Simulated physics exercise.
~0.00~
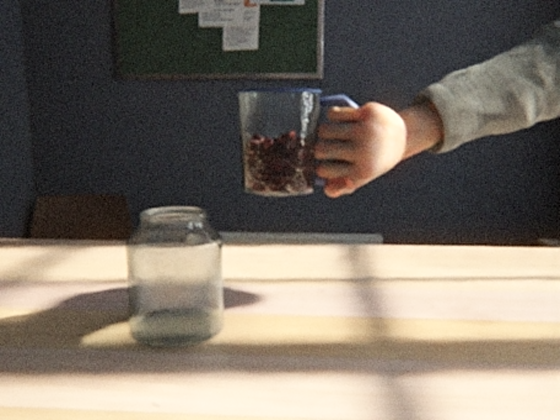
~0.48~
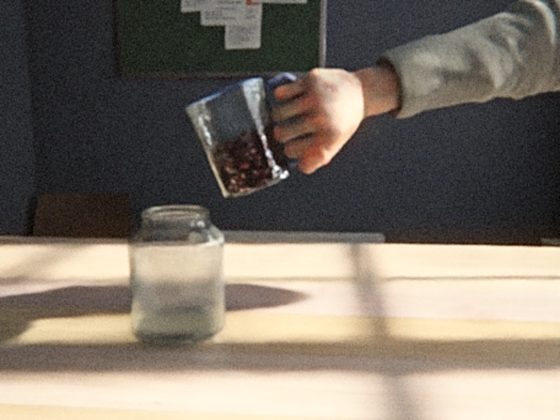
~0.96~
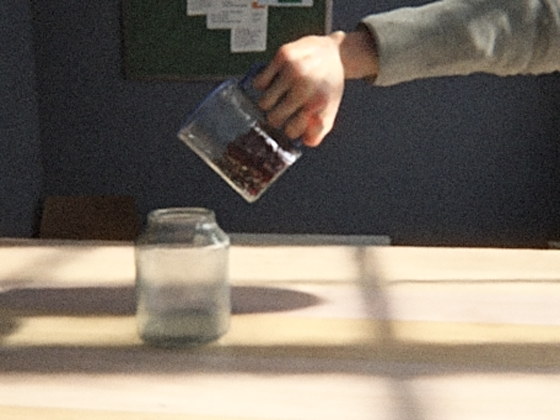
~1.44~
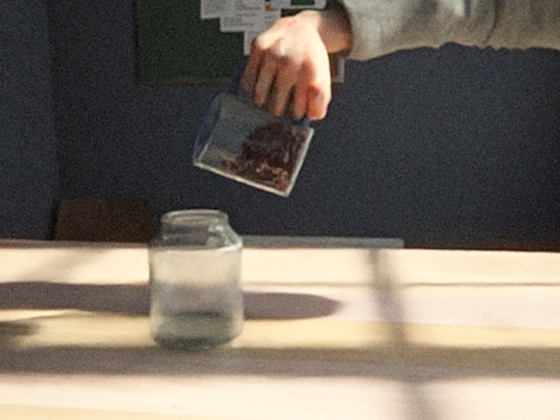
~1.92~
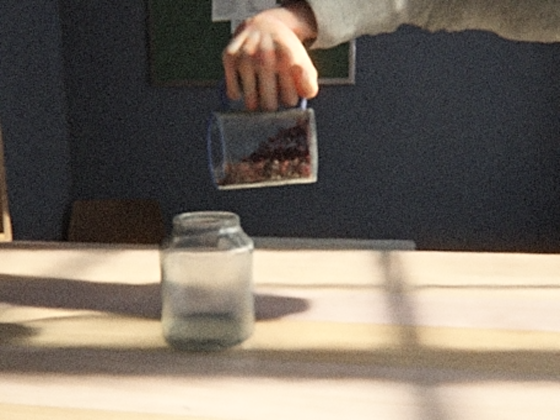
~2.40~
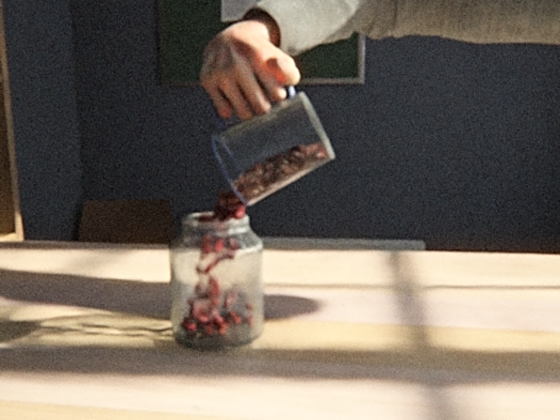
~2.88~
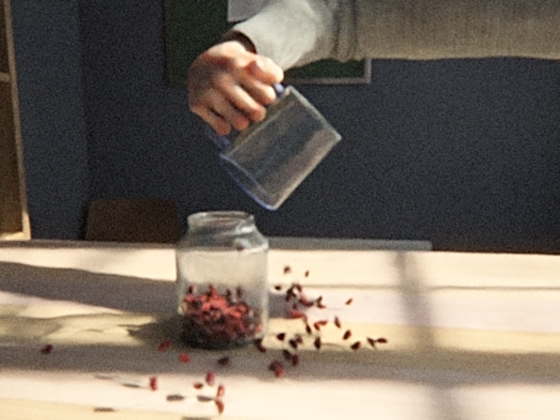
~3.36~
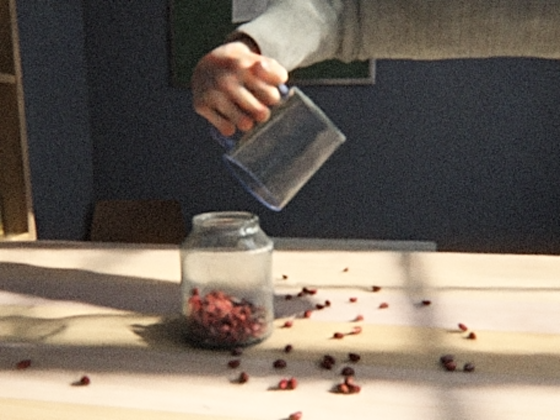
To begin with, a hand in a light grey sleeve holds a clear measuring cup of dark red beans upright, above and to the right of an open glass jar on a sunlit table. The hand tips the cup leftward over the jar until it lies on its side, while the view pans slightly left. As it tilts further, the beans tumble out in a stream into the jar. Some land outside and scatter across the tabletop. Finally the emptied cup hangs steeply tipped above the jar, which holds most of the beans, with the rest strewn around it.
